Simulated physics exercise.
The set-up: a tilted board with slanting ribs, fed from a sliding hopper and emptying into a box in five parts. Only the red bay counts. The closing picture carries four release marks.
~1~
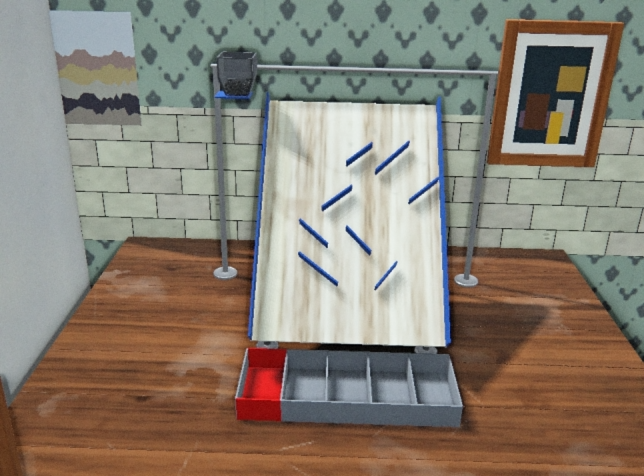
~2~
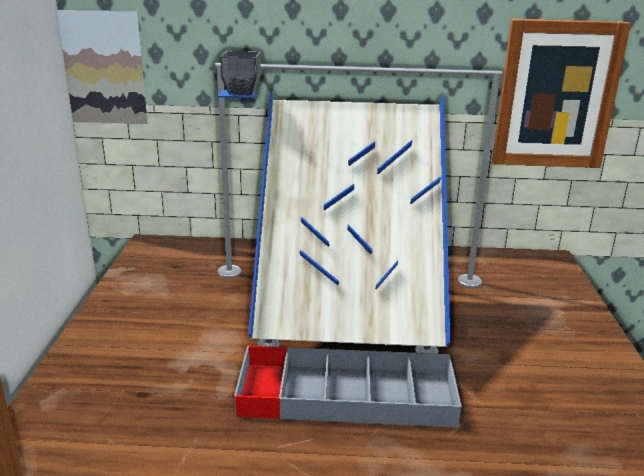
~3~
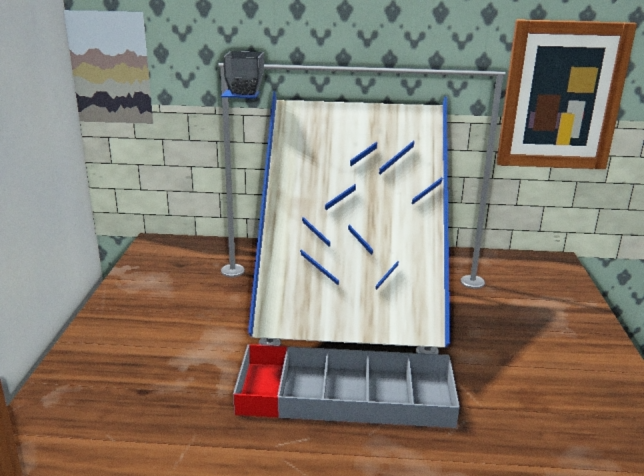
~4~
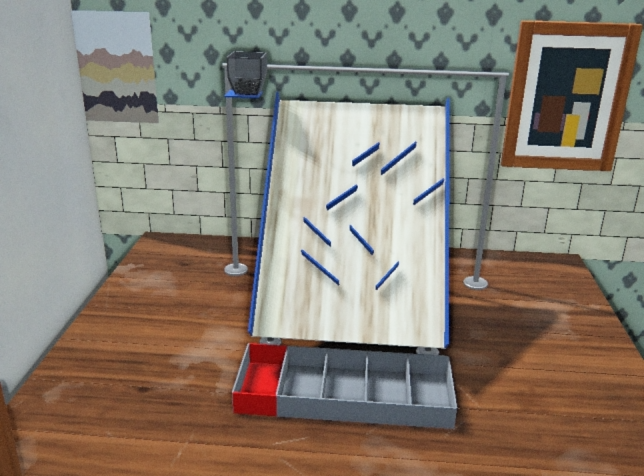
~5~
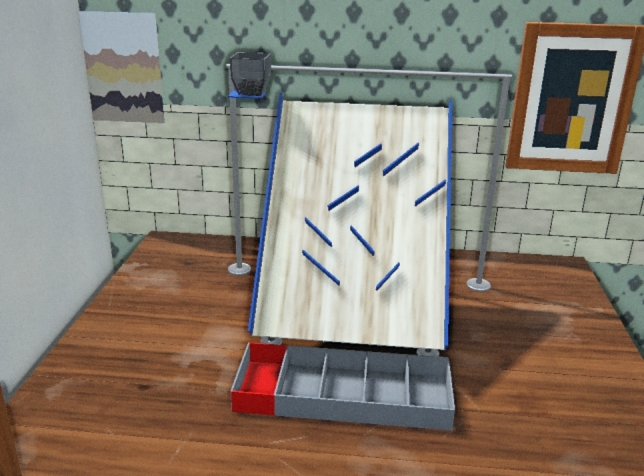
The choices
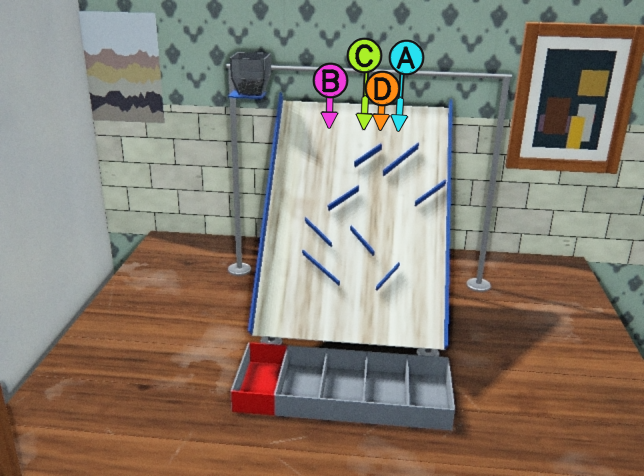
Tilted board with slanting blue ribs standing above a five-part box with one red bay, the view shifting slightly, nothing else moving.
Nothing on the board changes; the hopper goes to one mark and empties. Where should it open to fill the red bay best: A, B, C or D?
Mark B.
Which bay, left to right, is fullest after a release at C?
The third.
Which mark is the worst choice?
Mark A.
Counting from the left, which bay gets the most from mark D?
The third.
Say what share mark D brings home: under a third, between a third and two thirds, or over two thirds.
Under a third.
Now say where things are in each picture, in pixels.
Hopper (240, 87), black beans, door shut, in the first picture.
Ribs (349, 160) to (375, 142), (378, 169) to (412, 140), (324, 205) to (354, 184), in the second picture.
Ribs (413, 199) to (442, 177), (302, 217) to (330, 242), (349, 225) to (373, 250), in the third picture.
Ribs (301, 250) to (339, 281), (376, 286) to (399, 261), in the fourth picture.
Red bay (253, 402), number 1 of 5 from the left, in the fifth picture.
On the marked copy, mark A meets the board at (398, 125); mark B meets the board at (329, 122); mark C meets the board at (364, 123); mark D meets the board at (380, 124).
Choosing A, not one piece in the red bay, almost all in other bays, about a tenth held on the board.
Choosing B, roughly a quarter in the red bay, roughly half in other bays, about a tenth held on the board, just a few outside the box.
Choosing C, about a tenth in the red bay, roughly two thirds in other bays, about a tenth held on the board.
Choosing D, about a tenth in the red bay, the larger part in other bays, about a tenth held on the board.
